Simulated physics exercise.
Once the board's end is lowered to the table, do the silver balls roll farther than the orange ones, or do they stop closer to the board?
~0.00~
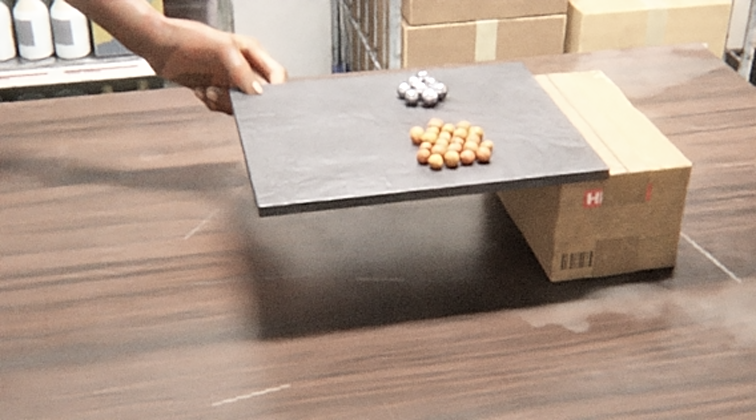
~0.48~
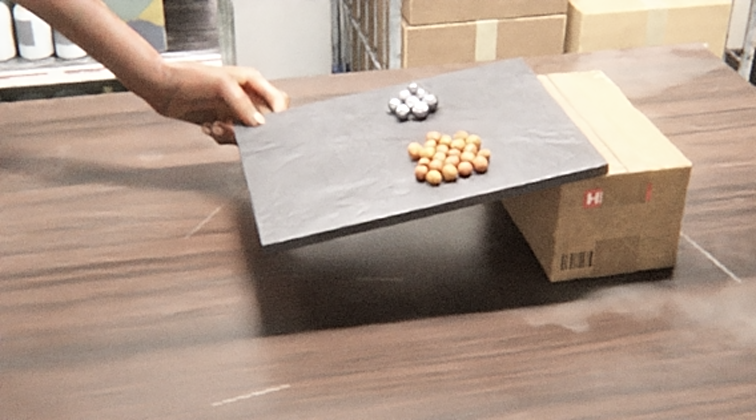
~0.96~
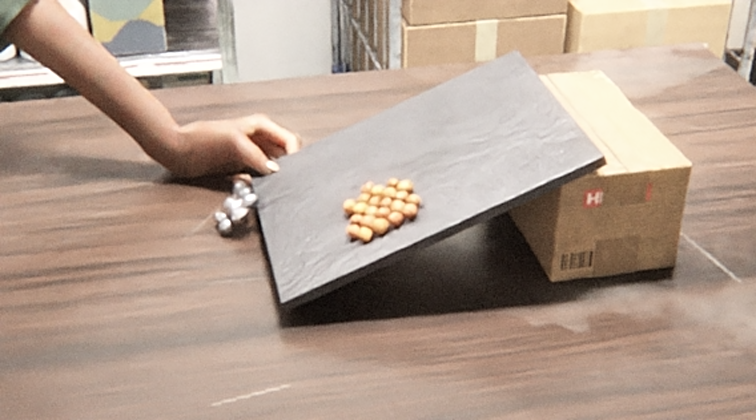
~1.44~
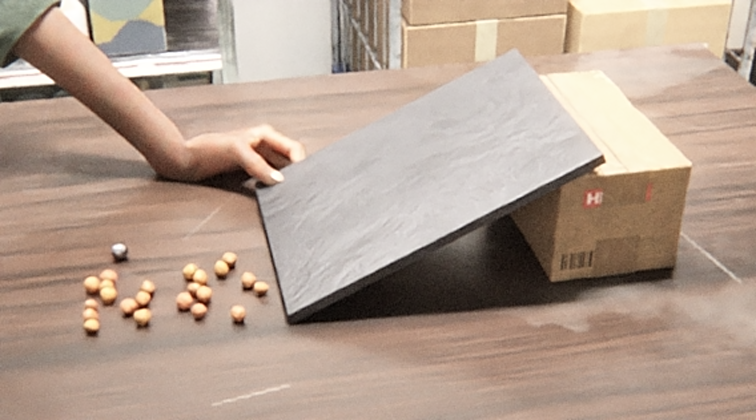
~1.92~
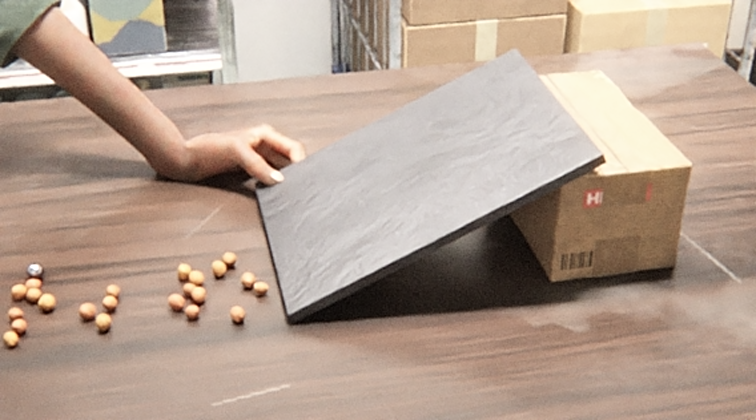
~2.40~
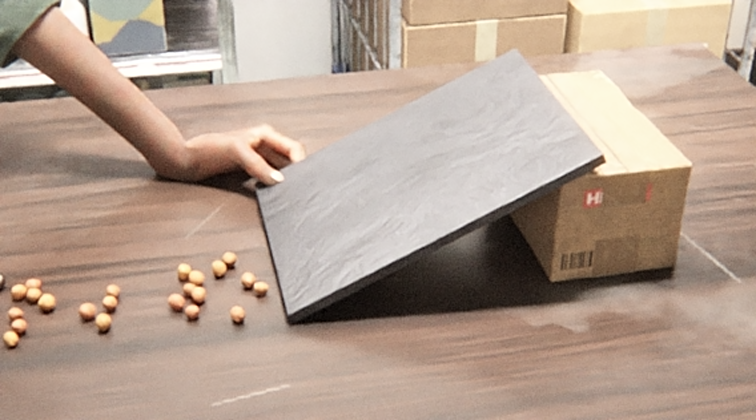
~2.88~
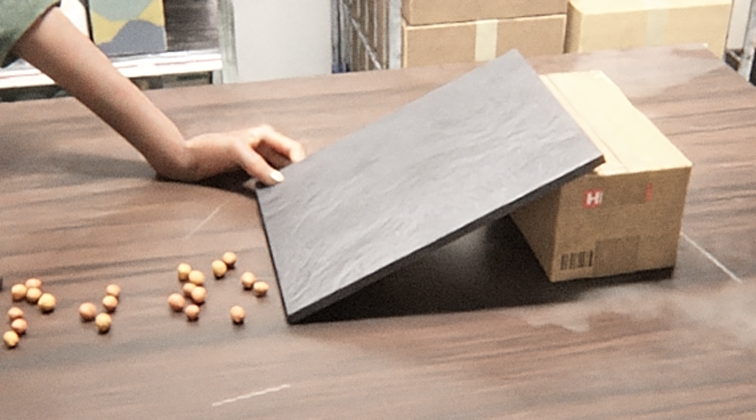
The silver balls roll farther, passing out of view on the left. The orange ones come to rest scattered on the table between the board and the left edge of the view.
A hand lowering one end of a dark board propped on a box, silver balls rolling out of view left, orange ones settling nearby.
